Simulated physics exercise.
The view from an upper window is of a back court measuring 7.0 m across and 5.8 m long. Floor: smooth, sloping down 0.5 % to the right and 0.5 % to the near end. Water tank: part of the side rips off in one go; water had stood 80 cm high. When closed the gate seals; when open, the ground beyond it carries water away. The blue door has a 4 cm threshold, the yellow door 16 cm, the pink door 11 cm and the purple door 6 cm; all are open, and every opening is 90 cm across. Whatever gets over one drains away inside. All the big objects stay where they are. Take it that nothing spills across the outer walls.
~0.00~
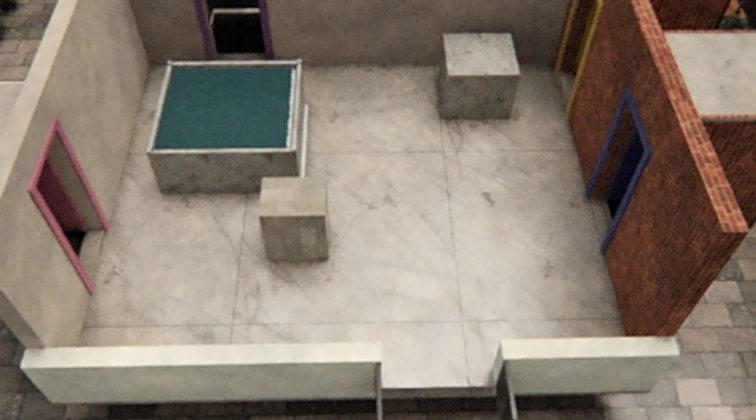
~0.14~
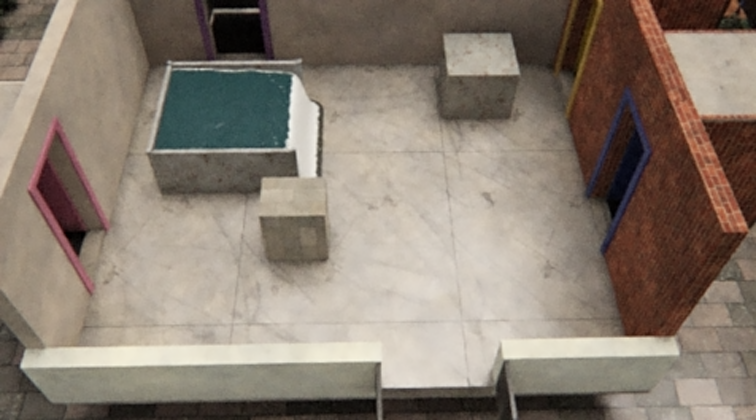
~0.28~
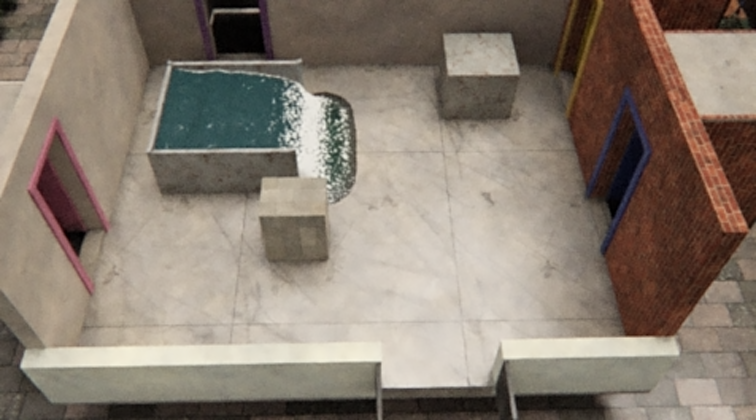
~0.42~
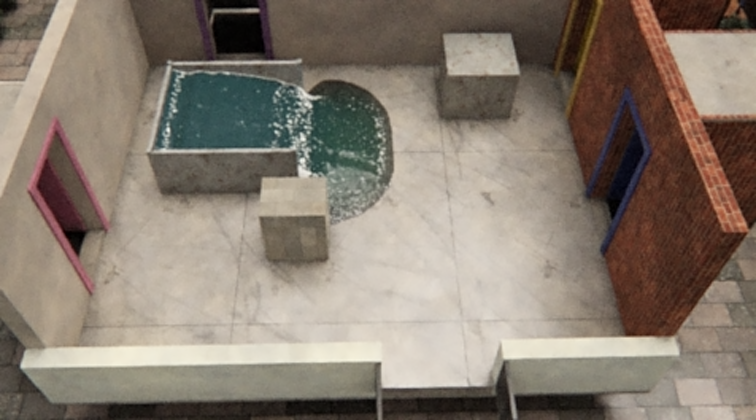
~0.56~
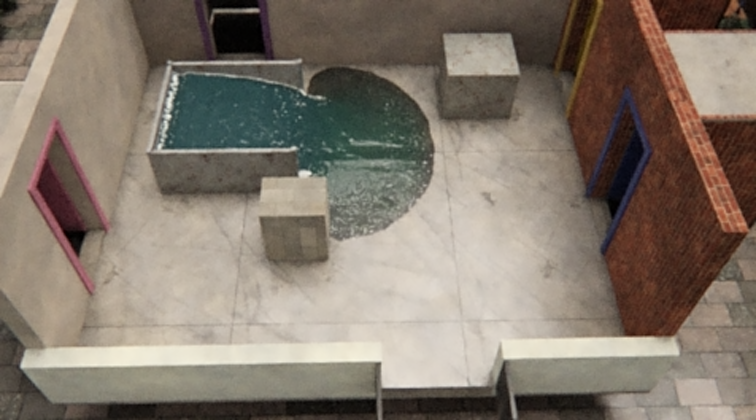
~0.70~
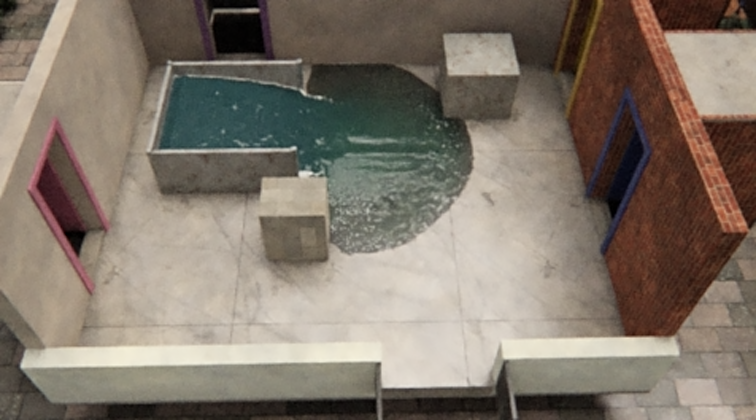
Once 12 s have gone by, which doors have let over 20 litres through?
Taking each door: The blue door has let over 20 litres through; the yellow door has let over 20 litres through; the pink door has not let over 20 litres through; the purple door has not let over 20 litres through.
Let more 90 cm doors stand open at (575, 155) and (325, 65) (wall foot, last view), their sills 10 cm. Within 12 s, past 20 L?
Order as listed: Surpassed and respected.
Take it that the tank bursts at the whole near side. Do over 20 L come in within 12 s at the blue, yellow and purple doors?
At blue the amount is higher than the mark, at yellow it is beneath the mark, and at purple it is beneath the mark.
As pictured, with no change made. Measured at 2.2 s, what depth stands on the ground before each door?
Blue 22 cm, yellow 13 cm, pink 0 cm, purple 0 cm.
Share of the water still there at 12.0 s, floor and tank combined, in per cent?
74 %.
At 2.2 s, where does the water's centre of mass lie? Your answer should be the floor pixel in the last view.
I'd say somewhere around (396, 150).
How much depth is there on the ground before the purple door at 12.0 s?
5.0 cm.
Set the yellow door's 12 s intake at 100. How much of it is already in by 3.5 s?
Some 55 per cent by then.
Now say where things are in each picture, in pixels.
In the first frame, the water tank at (229, 108) is whole and still, 80 cm deep.
In the second frame, water pours out at (298, 130) and has run 1.0 m, to a hidden place; typically 6 cm deep outside, 80 cm at the water tank's back.
In the third frame, water pours out at (298, 133) and has run 1.2 m, to a hidden place; typically 14 cm deep outside, 80 cm at the water tank's back.
In the fourth frame, the front is at (368, 203), 1.6 m from the gap at (298, 135); 3.2 m2 of floor is under water; 73 cm left at the back of the water tank.
In the fifth frame, the front is at (423, 184), 2.1 m from the gap at (298, 135); 5.5 m2 of floor is under water; 67 cm left at the back of the water tank.
In the sixth frame, the front is at (467, 163), 2.7 m from the gap at (298, 136); 7.9 m2 of floor is under water; 68 cm left at the back of the water tank.
After 1.4 s water covers 45 % of the floor and is deepest (38 cm) near (431, 70); blue door 5 cm at the sill, 0 L in, yellow door not reached, pink door not reached, purple door not reached.
After 2.2 s water covers 55 % of the floor and is deepest (42 cm) near (544, 69); blue door 22 cm at the sill, 61 L in, yellow door 13 cm at the sill, 0 L in, pink door not reached, purple door not reached.
After 3.5 s water covers 60 % of the floor and is deepest (36 cm) near (629, 352); blue door 16 cm at the sill, 174 L in, yellow door 23 cm at the sill, 29 L in, pink door not reached, purple door 2 cm at the sill, 0 L in.
After 7.0 s water covers 90 % of the floor and is deepest (17 cm) near (590, 366); blue door 12 cm at the sill, 295 L in, yellow door 8 cm at the sill, 52 L in, pink door not reached, purple door 3 cm at the sill, 0 L in.
After 12.0 s water covers 100 % of the floor and is deepest (11 cm) near (217, 372); blue door 7 cm at the sill, 373 L in, yellow door 5 cm at the sill, 52 L in, pink door 6 cm at the sill, 0 L in, purple door 5 cm at the sill, 1 L in.
